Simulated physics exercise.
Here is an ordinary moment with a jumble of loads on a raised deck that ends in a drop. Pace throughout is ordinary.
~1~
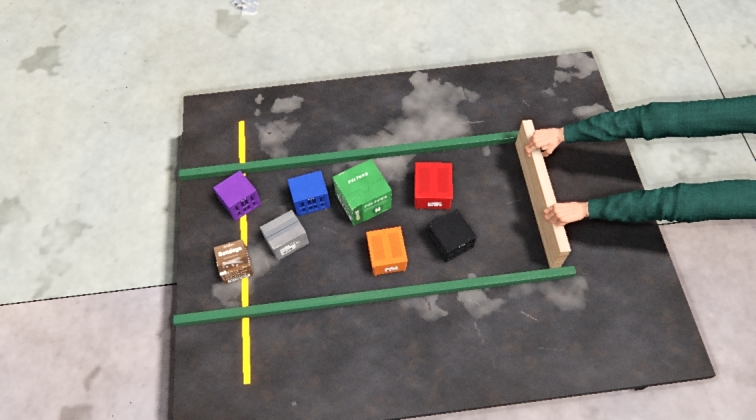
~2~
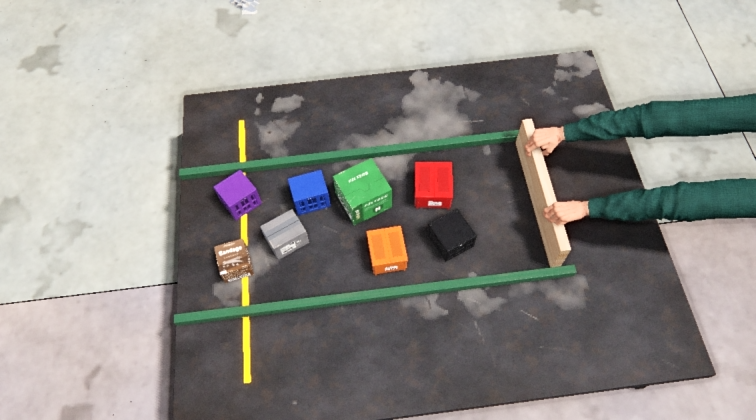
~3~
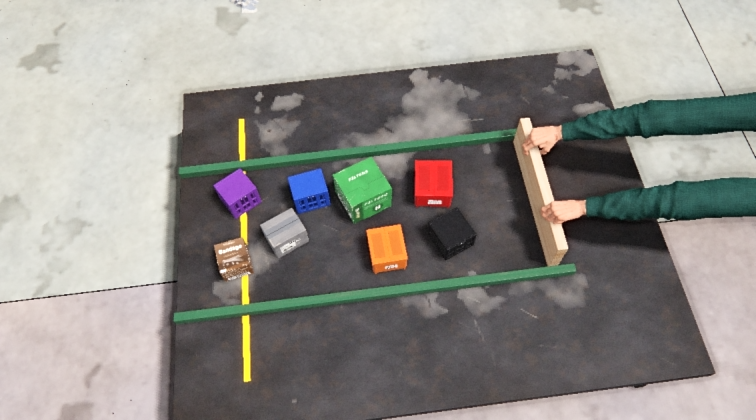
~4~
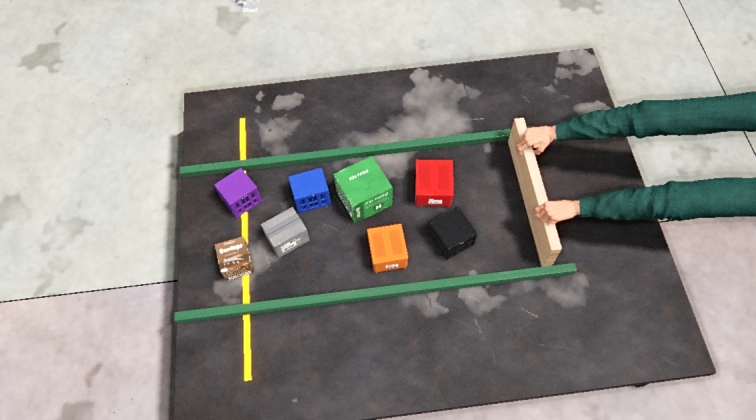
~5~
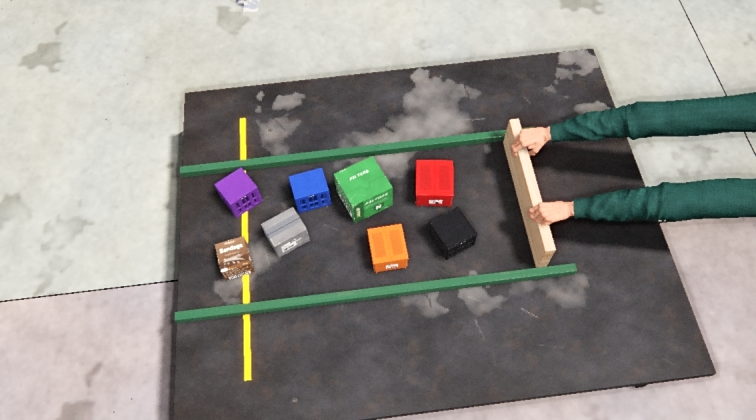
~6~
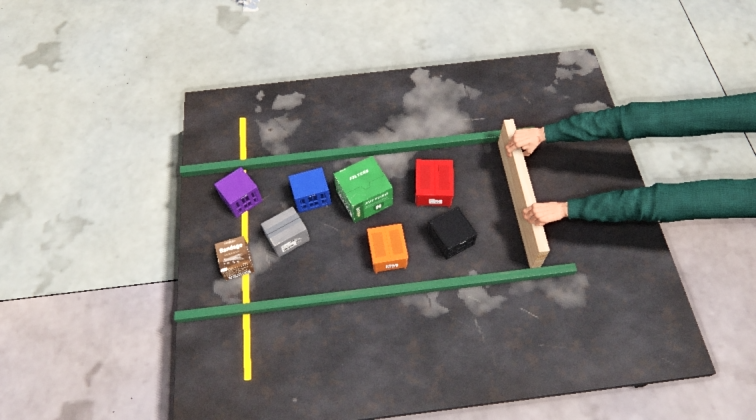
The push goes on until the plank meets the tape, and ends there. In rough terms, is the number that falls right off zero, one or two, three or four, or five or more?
Three, or at most four, fall.
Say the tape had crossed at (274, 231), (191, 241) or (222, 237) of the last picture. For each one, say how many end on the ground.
Tallies in the order asked: 2, 8, 6.
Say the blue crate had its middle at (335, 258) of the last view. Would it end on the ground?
Note: Blue crate leaves the top.
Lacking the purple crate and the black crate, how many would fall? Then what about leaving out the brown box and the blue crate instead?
The counts: 1 and 1.
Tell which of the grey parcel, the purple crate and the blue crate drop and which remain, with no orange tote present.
Here's how it goes: The grey parcel hangs on, the purple crate is gone, and the blue crate is gone.
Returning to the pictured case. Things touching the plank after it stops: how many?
Count: 2.
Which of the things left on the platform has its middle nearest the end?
Foremost: The green box.
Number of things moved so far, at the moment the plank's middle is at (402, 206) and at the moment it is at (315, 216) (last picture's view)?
Counting first: 5, next 8.
Early on, none off yet; brown box at rest near (235, 258); purple crate at rest near (239, 193); grey parcel at rest near (286, 232).
A while later, none off yet; brown box travelled a little near (228, 260); purple crate travelled about its own width near (203, 193); grey parcel travelled about its own width near (259, 238).
Finally, the number that fall off is three or four; lost, blue crate, purple crate and brown box.
